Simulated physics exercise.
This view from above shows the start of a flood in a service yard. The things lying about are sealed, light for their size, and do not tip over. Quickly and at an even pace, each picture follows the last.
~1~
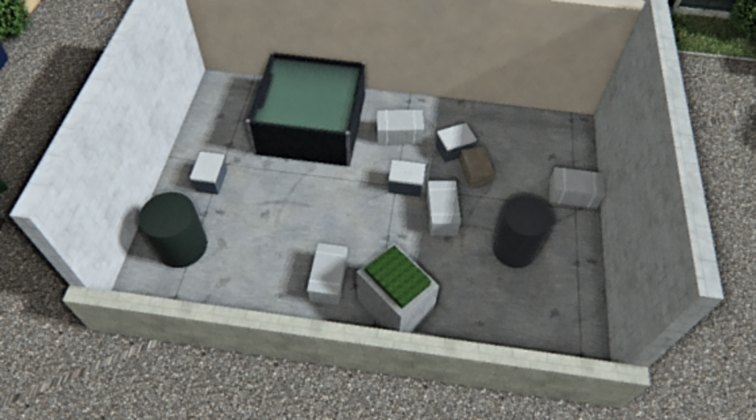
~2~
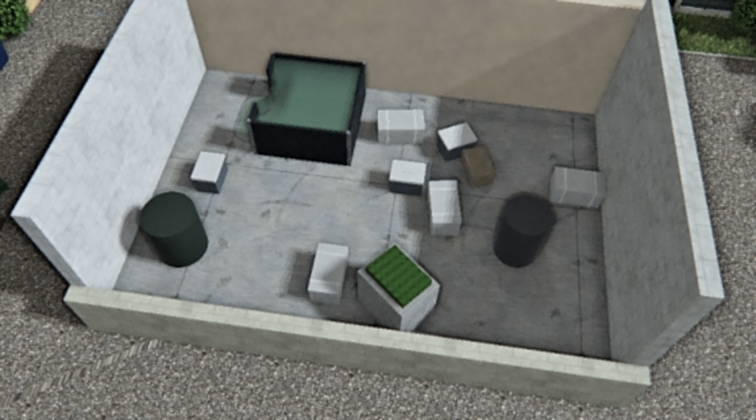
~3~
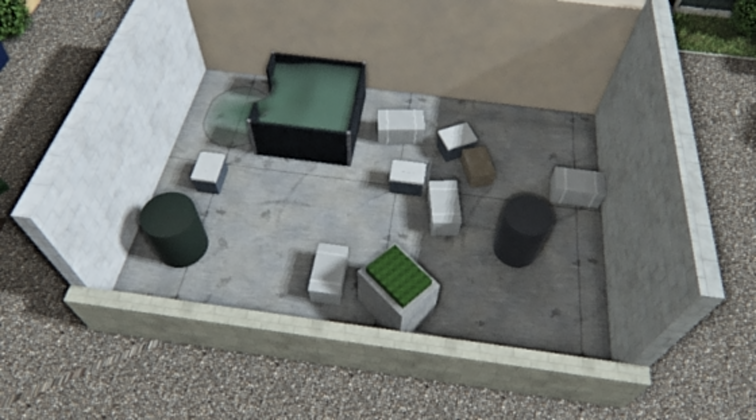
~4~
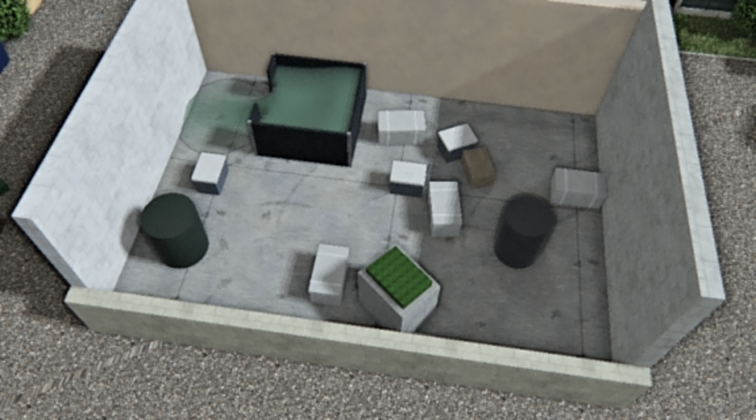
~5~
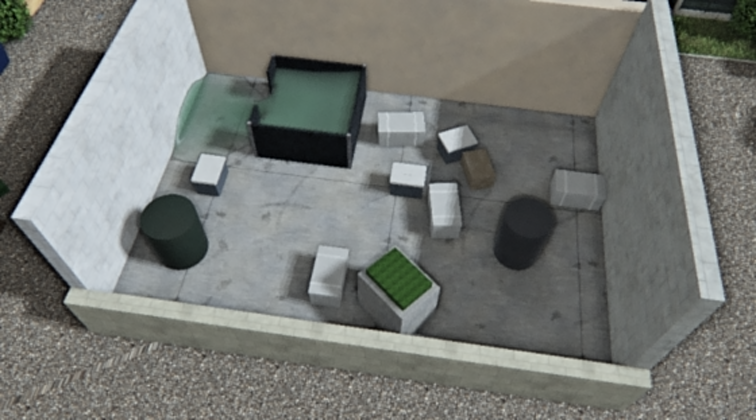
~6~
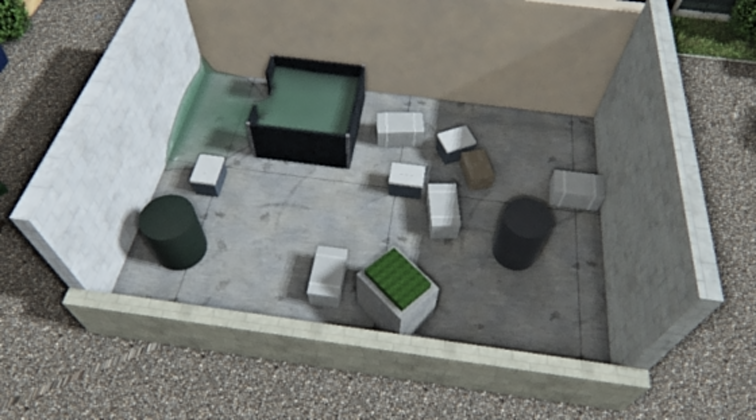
Greenish water pours from the left side of a dark, open-topped tank at the back of a walled concrete yard, seen from high above. Pale boxes and a brown one lie about the floor, with a dark green barrel at left, a black barrel at right and a green-topped planter in front. The water spreads to the left wall and along it, while the objects stay essentially still.
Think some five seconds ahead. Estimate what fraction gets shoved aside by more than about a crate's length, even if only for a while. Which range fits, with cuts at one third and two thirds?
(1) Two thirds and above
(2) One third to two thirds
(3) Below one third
(3) Below one third.
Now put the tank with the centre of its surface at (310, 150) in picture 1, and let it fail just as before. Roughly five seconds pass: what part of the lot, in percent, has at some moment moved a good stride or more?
About 40 per cent.
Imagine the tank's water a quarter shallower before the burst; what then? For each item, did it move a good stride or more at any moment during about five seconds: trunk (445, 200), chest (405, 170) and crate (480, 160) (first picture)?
As listed: Under that, never so far, never so far.
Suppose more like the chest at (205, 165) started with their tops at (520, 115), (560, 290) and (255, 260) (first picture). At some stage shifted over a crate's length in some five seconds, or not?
Copy by copy, in order: Largely stays, largely stays, relocated.
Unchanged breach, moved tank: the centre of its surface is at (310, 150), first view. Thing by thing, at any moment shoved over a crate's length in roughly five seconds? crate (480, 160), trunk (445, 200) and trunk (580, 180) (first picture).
In order: Remained close by, remained close by, remained close by.
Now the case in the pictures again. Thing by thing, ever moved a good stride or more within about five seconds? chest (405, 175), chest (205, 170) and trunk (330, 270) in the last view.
Outcome, each in turn - never cleared it / passed the mark / passed the mark.
A moment on, 0 of 8 are well off their spots; 0 afloat.
Next, 0 of 8 are well off their spots; 0 afloat.
Later, 1 of 8 are well off their spots; 0 afloat.
In the end, 2 of 8 are well off their spots, and 2 have been at some point; 1 afloat.
